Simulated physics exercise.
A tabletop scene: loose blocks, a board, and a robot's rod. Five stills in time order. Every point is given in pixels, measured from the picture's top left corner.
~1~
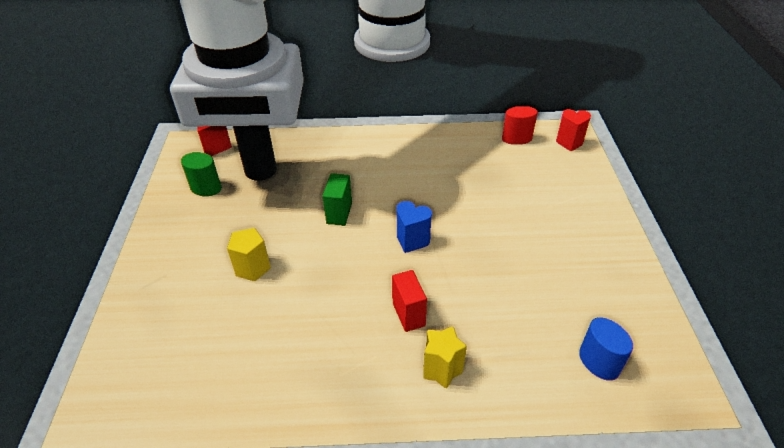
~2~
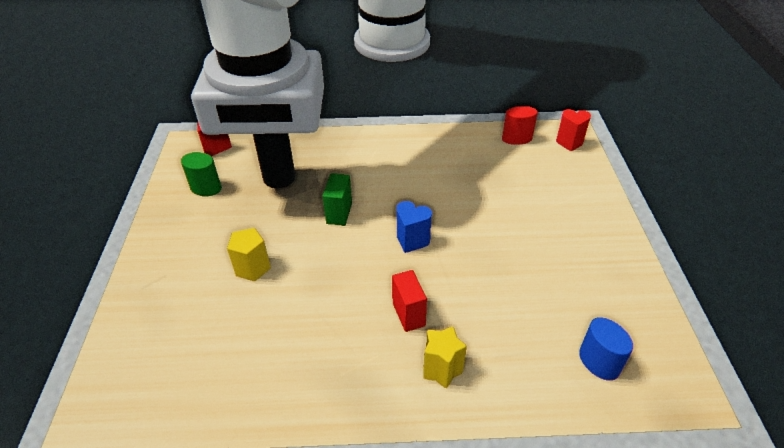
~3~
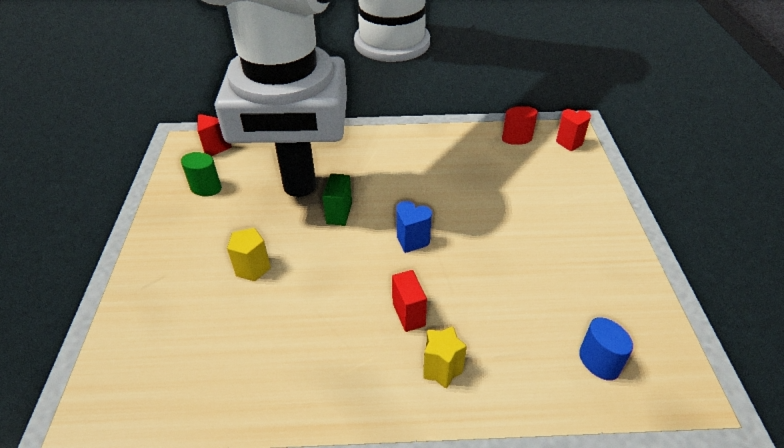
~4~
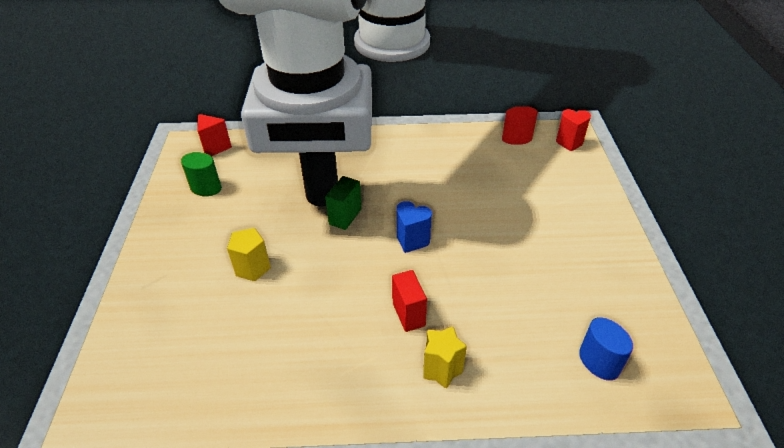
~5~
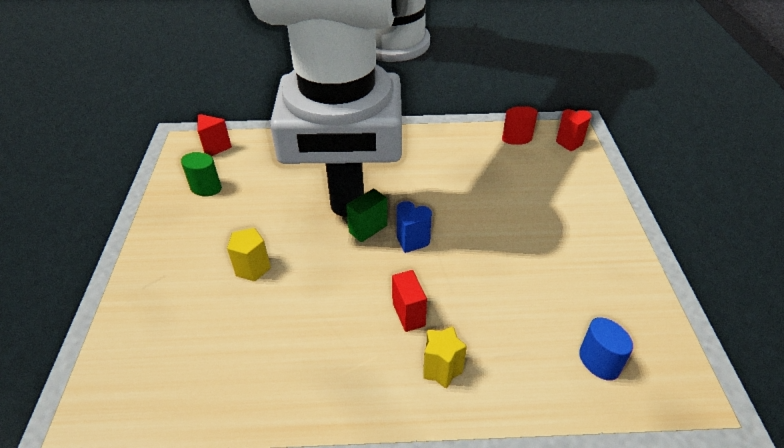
At the start, a robot arm's black rod stands to the left of a green block on a wooden board scattered with red, yellow, green and blue blocks. The rod moves right and slightly toward the viewer, meets the green block, and pushes it, turning, close beside the blue heart.
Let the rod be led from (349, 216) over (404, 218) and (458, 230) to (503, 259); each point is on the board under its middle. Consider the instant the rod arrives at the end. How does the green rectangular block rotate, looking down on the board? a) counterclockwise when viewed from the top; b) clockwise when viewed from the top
The one that fits is b, clockwise when viewed from the top.
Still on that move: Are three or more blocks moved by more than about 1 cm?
No, that is not how it ends up.
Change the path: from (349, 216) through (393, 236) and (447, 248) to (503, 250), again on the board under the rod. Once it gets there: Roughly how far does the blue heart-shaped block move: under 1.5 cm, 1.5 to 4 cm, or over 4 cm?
The move is long, over 4 cm.
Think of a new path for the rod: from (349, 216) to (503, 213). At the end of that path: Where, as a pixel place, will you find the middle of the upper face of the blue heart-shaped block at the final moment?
In the picture, it is at (428, 222).
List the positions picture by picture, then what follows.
In the first frame, lower end of the rod (261, 171), tops of blocks, green rectangular block (336, 185), blue heart-shaped block (413, 212).
In the second frame, rod (279, 178), blocks as before.
In the third frame, rod (300, 186), blocks as before.
In the fourth frame, rod (323, 196), green rectangular block (343, 188).
In the fifth frame, rod (348, 205), green rectangular block (367, 200), blue heart-shaped block (413, 212).
What follows on the original path. One third of the way, rod (404, 208); green rectangular block (414, 209), turned 20° clockwise; blue heart-shaped block (437, 224), turned 50° clockwise.
Two thirds of the way, rod (459, 219); green rectangular block (460, 223), turned 65° clockwise; blue heart-shaped block (452, 240).
At the end, rod (505, 249); green rectangular block (470, 233), turned 90° clockwise; blue heart-shaped block (453, 246), turned 155° clockwise.
